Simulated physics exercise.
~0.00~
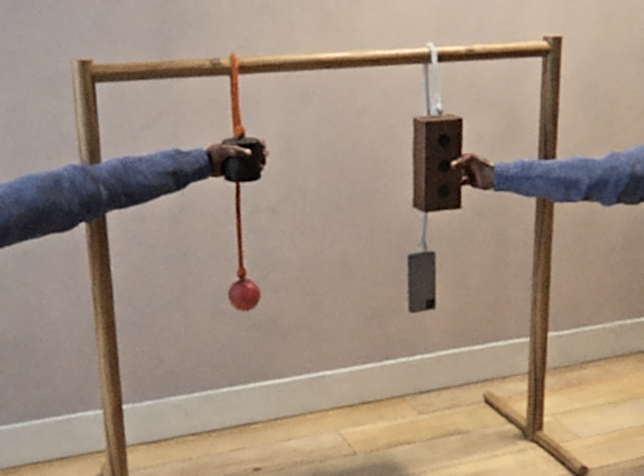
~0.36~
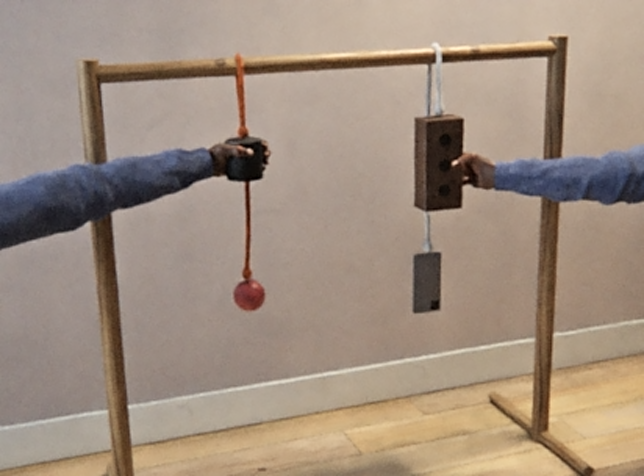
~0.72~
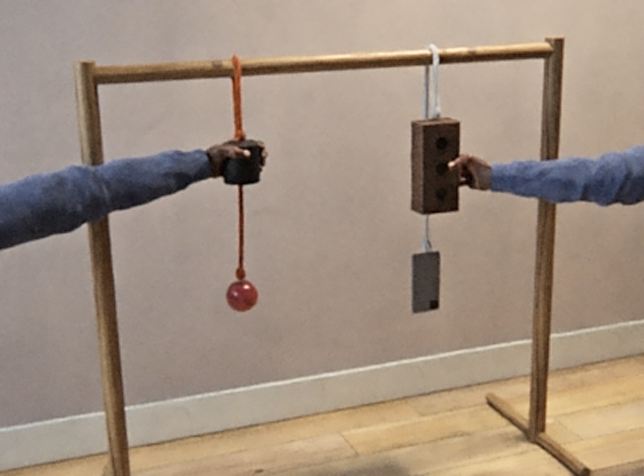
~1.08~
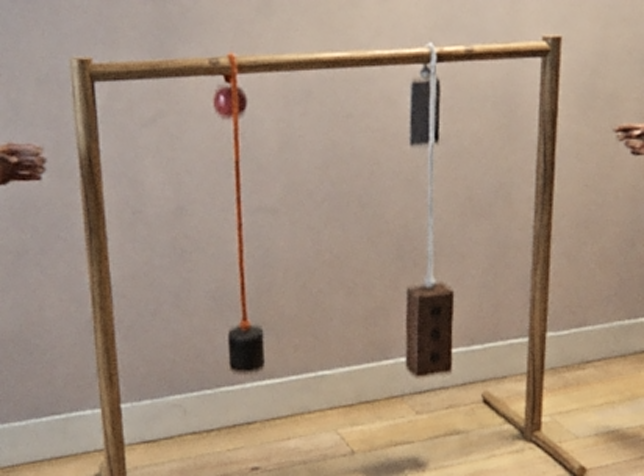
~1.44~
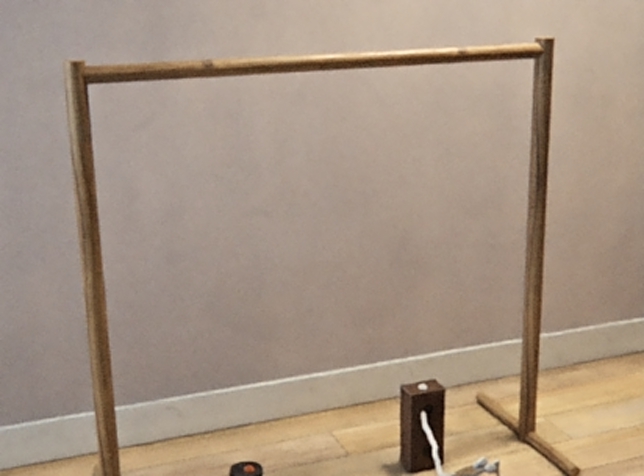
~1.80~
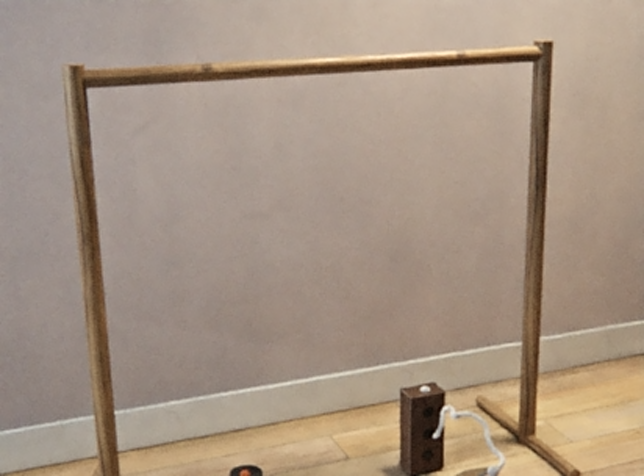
At first, two hands in blue sleeves steady a dark cylinder on the left and a brown brick on the right, each held below a wooden rail by a rope slung over it. A red ball hangs beneath the cylinder on an orange rope, and a flat grey block dangles under the brick on a white one. The hands let go and draw back. The cylinder and brick drop while the ball and grey block rise toward the rail. Then both ropes come off the rail, and the cylinder and brick end up resting on the floor beneath the bare rail.
